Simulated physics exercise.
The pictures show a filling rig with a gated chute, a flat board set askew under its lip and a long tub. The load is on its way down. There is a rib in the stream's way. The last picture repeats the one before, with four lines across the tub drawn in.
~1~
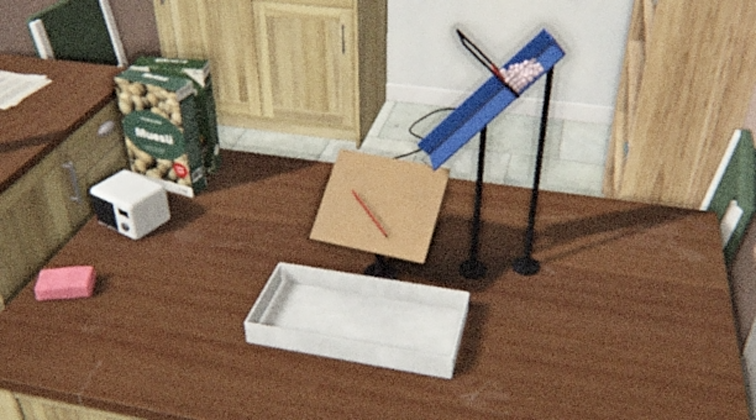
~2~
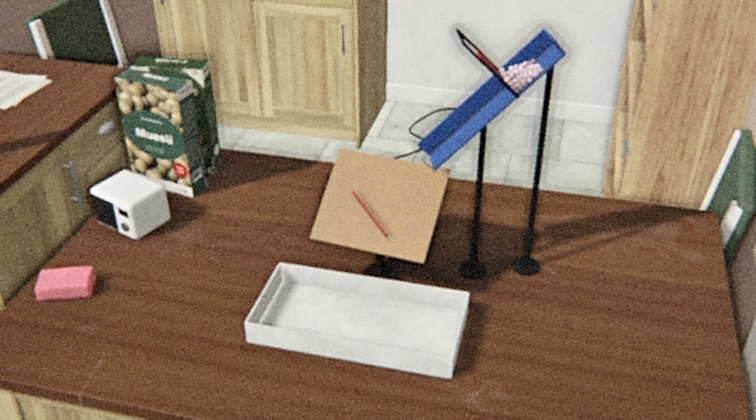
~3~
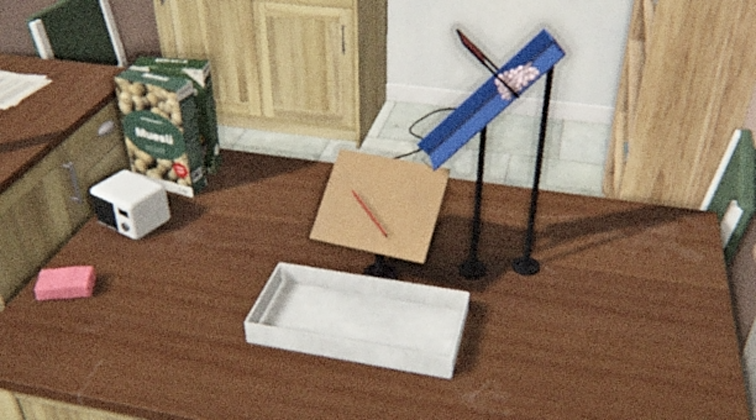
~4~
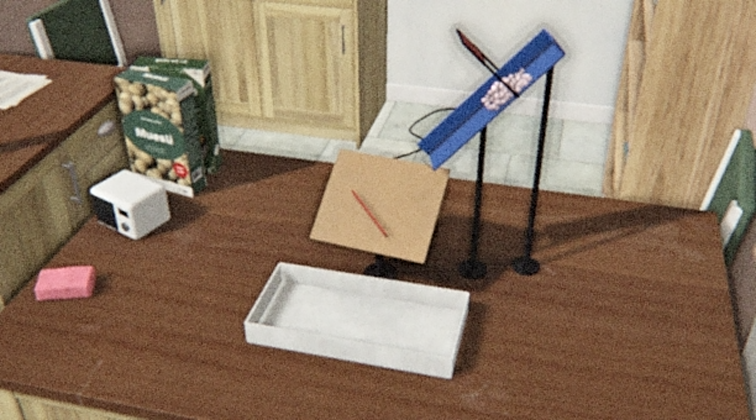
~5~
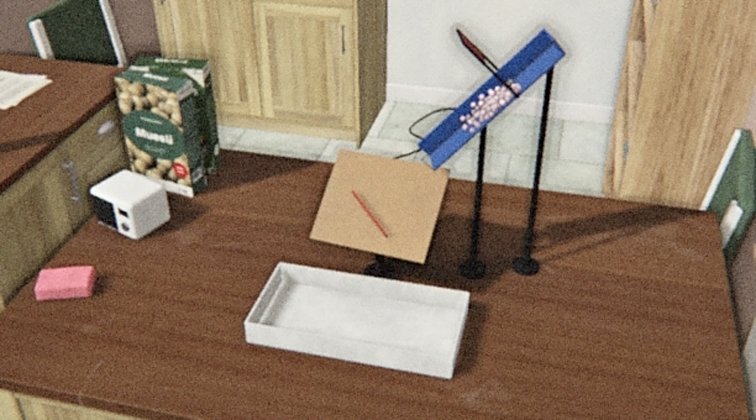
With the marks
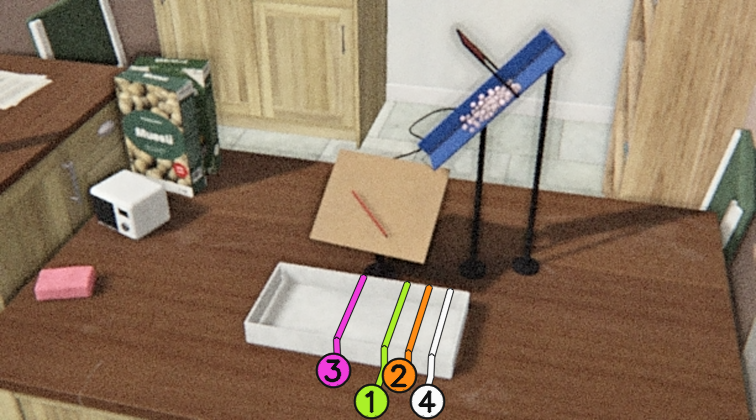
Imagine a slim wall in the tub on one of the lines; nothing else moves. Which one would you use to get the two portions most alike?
Choose 1.
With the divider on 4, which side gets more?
The left side.
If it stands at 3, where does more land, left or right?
More lands on the right.
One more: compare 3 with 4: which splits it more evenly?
3.
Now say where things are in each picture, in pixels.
In the first picture, load behind the gate at (519, 73), sugar pearls; lip of the chute at (432, 163), sloping fairly steeply.
In the second picture, middle of the board at (380, 203), tilted fairly steeply; middle of its low edge at (365, 250); of its high edge at (394, 158).
In the third picture, front corners of the tub at (246, 323) and (452, 359), empty; front of the load at (505, 97).
In the fourth picture, middle of the load at (503, 89); its front at (489, 107), about a quarter of the way to the lip; rib from (352, 190) to (385, 234).
In the fifth picture, middle of the load at (494, 104); its front at (466, 127), about half of the way to the lip.
On the marked copy, line 1 crosses the front rim at (384, 347); line 2 crosses the front rim at (408, 351); line 3 crosses the front rim at (336, 339); line 4 crosses the front rim at (431, 355).
With 1, of what is caught, about half on the left of the divider, about half on the right.
With 2, of what is caught, nearly all on the left of the divider, a small part on the right.
With 3, of what is caught, about a quarter on the left of the divider, most on the right.
With 4, of what is caught, nearly all on the left of the divider, a stray few on the right.
